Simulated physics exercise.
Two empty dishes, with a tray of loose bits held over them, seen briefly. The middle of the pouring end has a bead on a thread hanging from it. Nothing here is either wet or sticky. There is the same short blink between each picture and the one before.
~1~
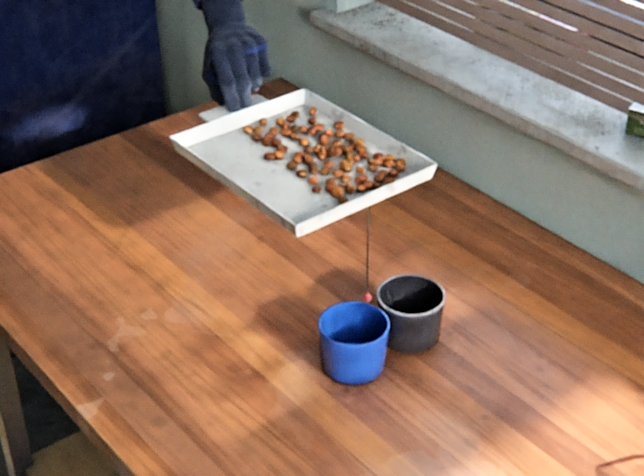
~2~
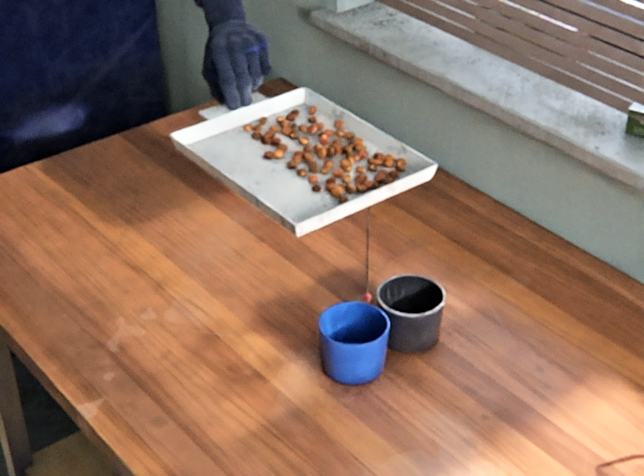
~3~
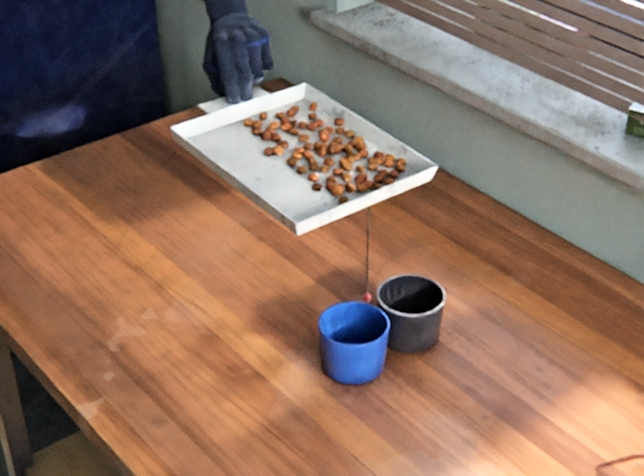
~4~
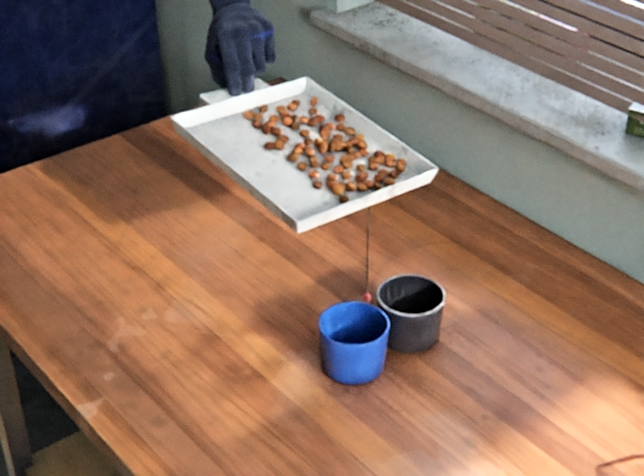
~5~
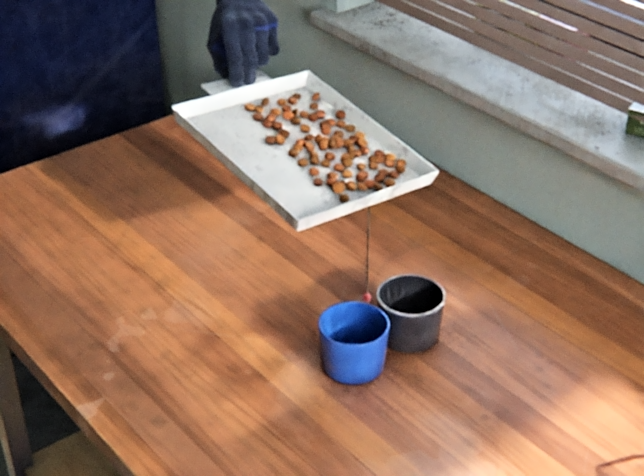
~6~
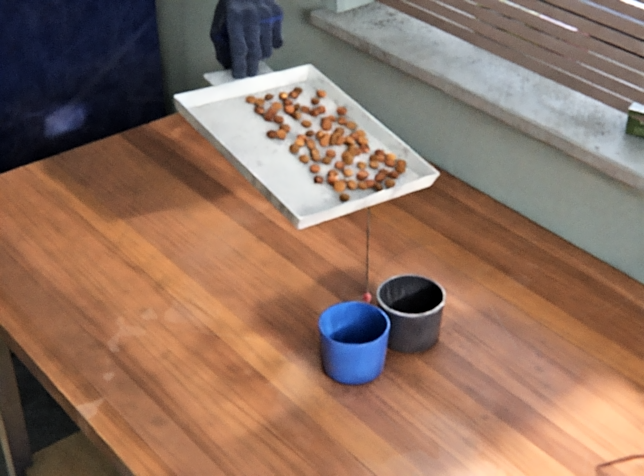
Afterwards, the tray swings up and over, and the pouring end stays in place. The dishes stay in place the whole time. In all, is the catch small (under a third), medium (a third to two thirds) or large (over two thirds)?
Medium.
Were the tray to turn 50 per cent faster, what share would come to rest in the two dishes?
It comes to 50 per cent or so.
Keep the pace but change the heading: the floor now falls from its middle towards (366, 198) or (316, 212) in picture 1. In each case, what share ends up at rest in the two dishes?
In order: About 30, then 20 percent.
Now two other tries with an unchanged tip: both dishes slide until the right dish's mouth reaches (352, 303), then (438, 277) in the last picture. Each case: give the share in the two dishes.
I'd say about 0 percent, followed by about 90 percent.
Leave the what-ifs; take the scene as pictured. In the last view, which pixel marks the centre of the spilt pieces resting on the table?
Check roughly (501, 314) and you'll find the middle.
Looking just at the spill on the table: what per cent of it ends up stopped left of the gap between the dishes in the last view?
Estimate: Near 10 per cent.
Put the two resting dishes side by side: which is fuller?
It's the dish to the right that ends up fuller.
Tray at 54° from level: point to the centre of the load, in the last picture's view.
The middle of the pieces lands at roughly (391, 161).
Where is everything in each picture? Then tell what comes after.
In the first picture, corners of the pouring end at (297, 222) and (432, 164), level; middle of the load at (330, 153), bits of dog kibble; left dish at (376, 358); right dish at (433, 327); bead on its thread at (367, 298).
In the second picture, corners of the pouring end at (297, 221) and (432, 164), level; middle of the load at (330, 152).
In the third picture, corners of the pouring end at (298, 220) and (432, 166), tipped barely, lowest at the right corner; middle of the load at (331, 150).
In the fourth picture, corners of the pouring end at (299, 219) and (433, 168), tipped a little, lowest at the right corner; middle of the load at (331, 147).
In the fifth picture, corners of the pouring end at (300, 217) and (433, 170), tipped a little, lowest at the right corner; middle of the load at (332, 144).
In the sixth picture, corners of the pouring end at (301, 215) and (434, 172), tipped a little, lowest at the right corner; middle of the load at (333, 141); left dish at (376, 358); right dish at (433, 327).
Soon, tray tipped steeply; all on the tray.
A while on, tray tipped right over; about half on the tray; a small part in the right dish; a small part outside both; about a quarter in the air.
Towards the end, tray tipped past a quarter turn; about half in the right dish; about half outside both.
Finally, tray tipped past a quarter turn; none in the left dish; about half in the right dish; about half outside both.
